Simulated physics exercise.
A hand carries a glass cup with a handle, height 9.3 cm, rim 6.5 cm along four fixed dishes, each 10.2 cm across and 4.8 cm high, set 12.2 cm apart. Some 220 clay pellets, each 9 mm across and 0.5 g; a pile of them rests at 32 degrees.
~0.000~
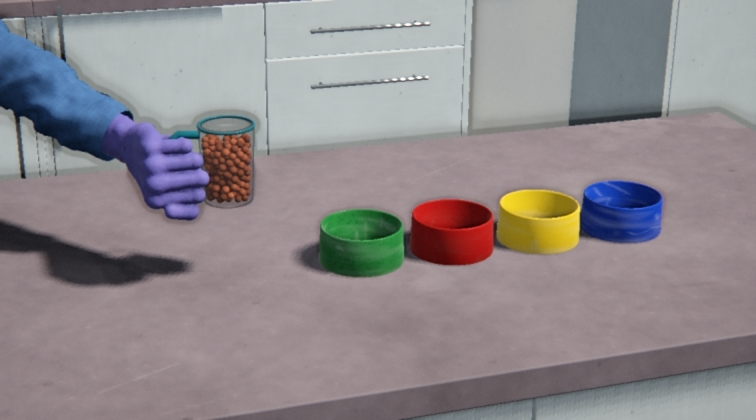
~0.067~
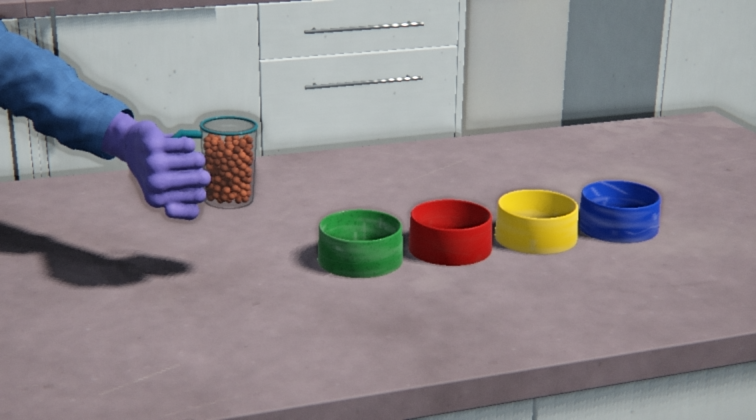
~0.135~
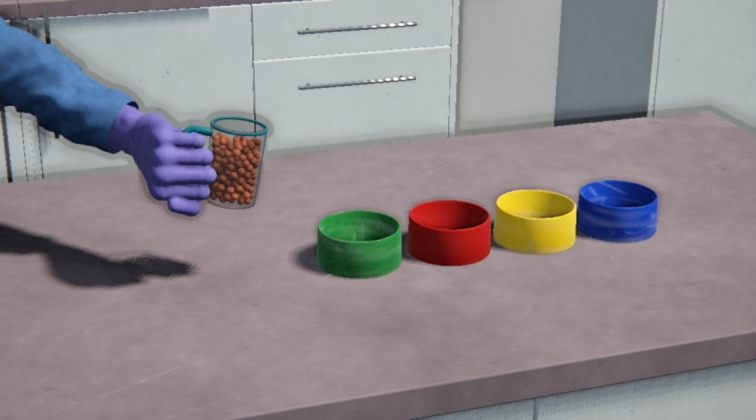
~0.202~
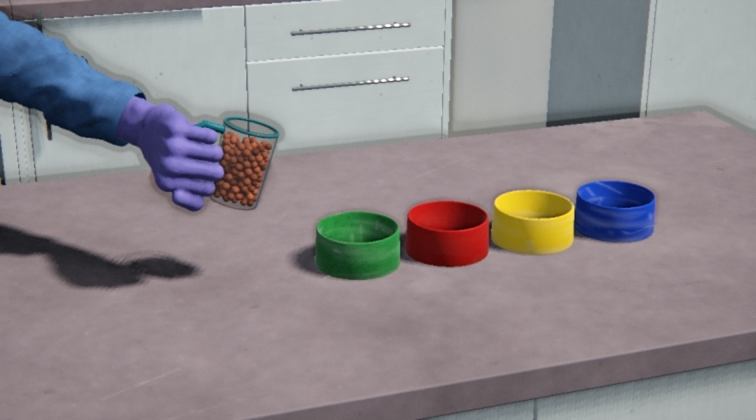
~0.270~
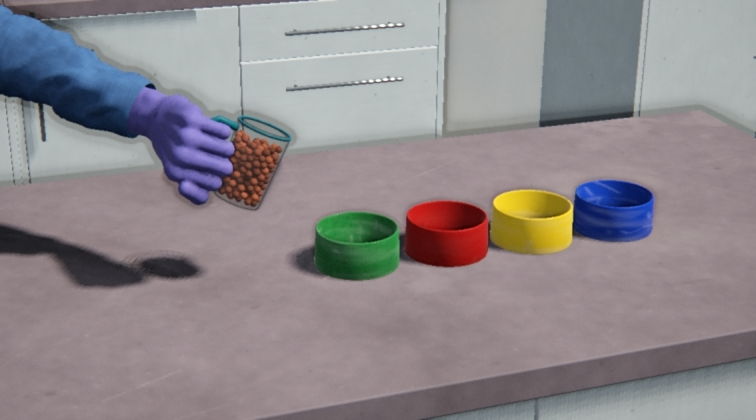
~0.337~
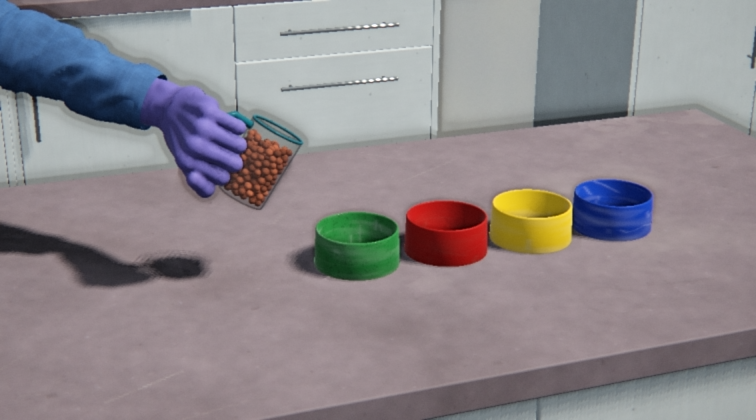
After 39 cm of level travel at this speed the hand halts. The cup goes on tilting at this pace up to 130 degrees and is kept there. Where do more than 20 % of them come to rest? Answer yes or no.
Red yes, blue no, green no, yellow no, counter yes.
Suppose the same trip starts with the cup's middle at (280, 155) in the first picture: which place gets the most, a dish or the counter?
Most goes to: Red.
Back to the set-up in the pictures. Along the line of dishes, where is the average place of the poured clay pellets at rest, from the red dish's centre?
Some 3 cm to the left.
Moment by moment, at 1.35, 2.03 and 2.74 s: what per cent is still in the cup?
About 10, 0, 0.
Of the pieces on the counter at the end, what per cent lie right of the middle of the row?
About 0 per cent.
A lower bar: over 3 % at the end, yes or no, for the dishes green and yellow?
Green yes, yellow no.
After 1.35 s, tilt 130 degrees; cup holds 10 %, red 45 %, green 10 %.
After 2.03 s, tilt 130 degrees; cup holds 0 %, red 60 %, green 10 %.
After 2.74 s, tilt 130 degrees; cup holds 0 %, red 60 %, green 10 %.
At rest (3.0 s), red 60 %, blue 0 %, green 10 %, yellow 0 %, counter 30 %.
